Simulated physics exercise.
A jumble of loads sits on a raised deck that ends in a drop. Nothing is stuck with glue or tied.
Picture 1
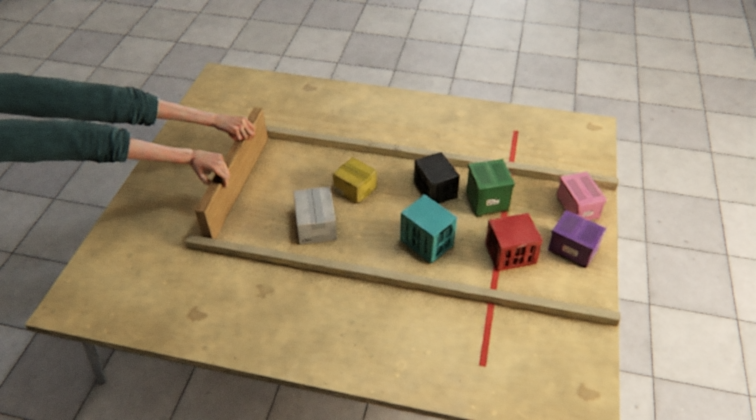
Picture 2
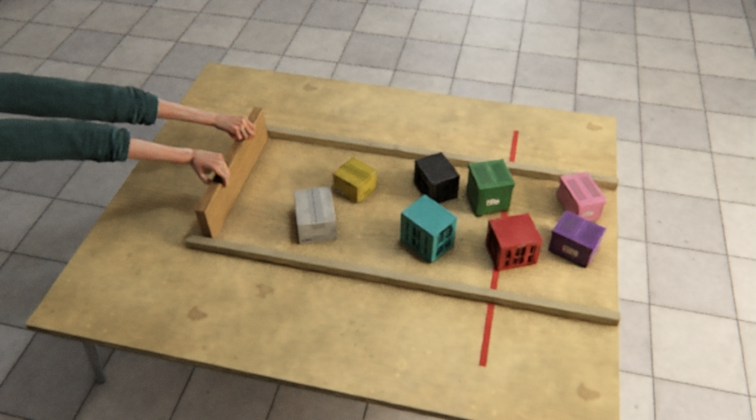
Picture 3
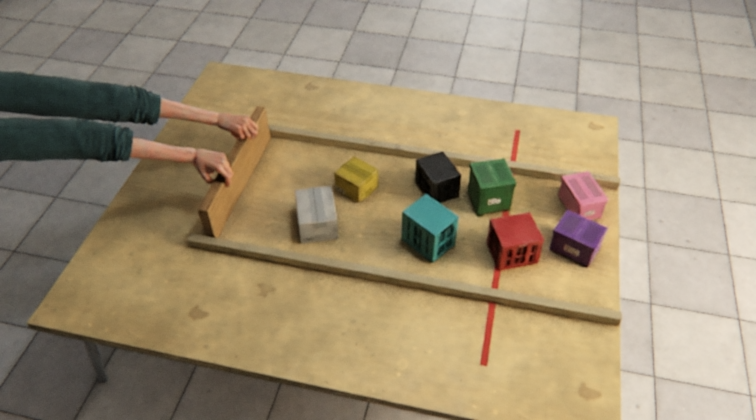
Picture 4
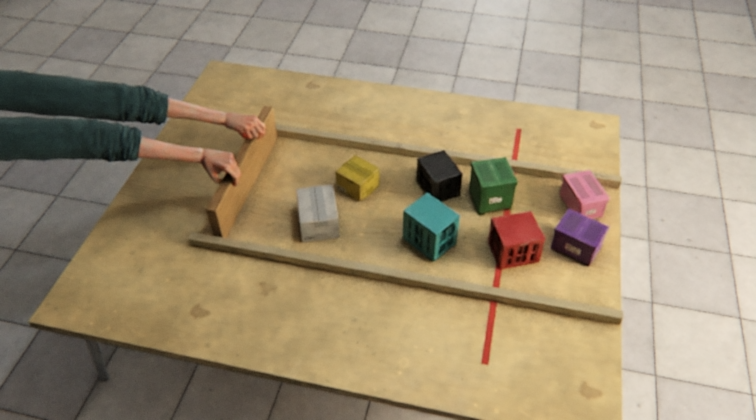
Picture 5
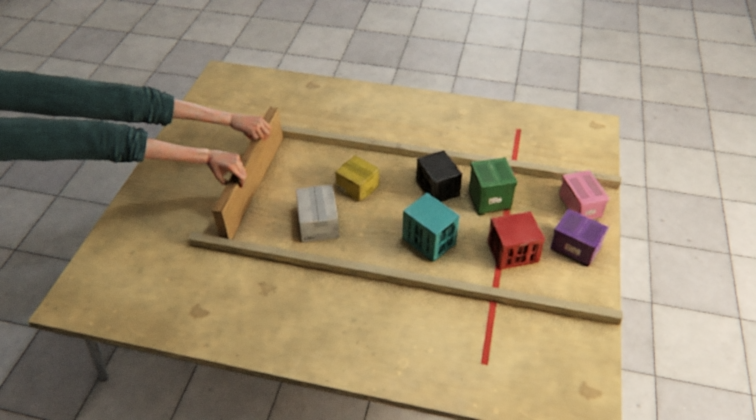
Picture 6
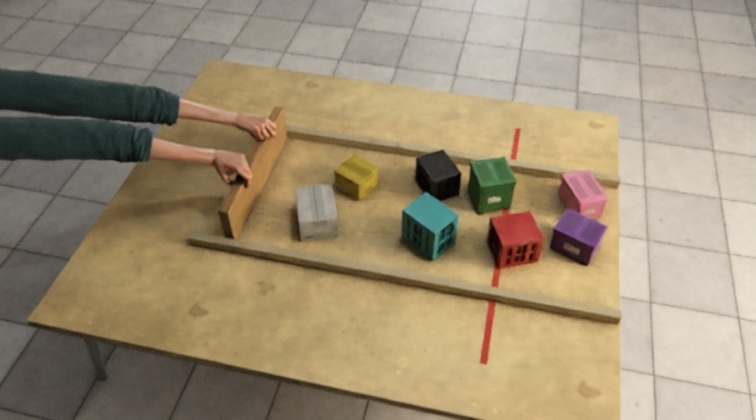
The footage shows two hands sliding a wooden plank slightly to the right between two rails on a table, while the white, yellow, turquoise, black, green, red, pink and purple boxes ahead of it stay in place, untouched.
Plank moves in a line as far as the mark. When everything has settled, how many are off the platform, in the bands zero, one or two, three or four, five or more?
Off the platform: One or two.
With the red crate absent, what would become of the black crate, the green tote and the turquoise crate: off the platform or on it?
Result - black crate: Remains in place; green tote: Remains in place; turquoise crate: Remains in place.
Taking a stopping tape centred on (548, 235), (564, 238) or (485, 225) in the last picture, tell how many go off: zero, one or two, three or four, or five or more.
3 or 4; 5 or more; just one or two.
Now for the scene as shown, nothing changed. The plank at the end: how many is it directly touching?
The figure is 2.
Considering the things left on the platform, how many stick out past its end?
Overhang count: 1.
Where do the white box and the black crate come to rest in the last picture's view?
Positions - first (520, 252), then (558, 198).
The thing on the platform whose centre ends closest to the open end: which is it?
That would be the red crate.
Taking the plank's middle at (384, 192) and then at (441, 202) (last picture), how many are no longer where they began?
The counts are 4 and 7.
Early on, none off yet; pink tote at rest near (582, 196); purple tote at rest near (578, 237); red crate at rest near (514, 240).
A while later, none off yet; pink tote at rest near (582, 196); purple tote at rest near (578, 237); red crate travelled a little near (528, 240).
Finally, the number that fall off is one or two; lost, purple tote and pink tote.
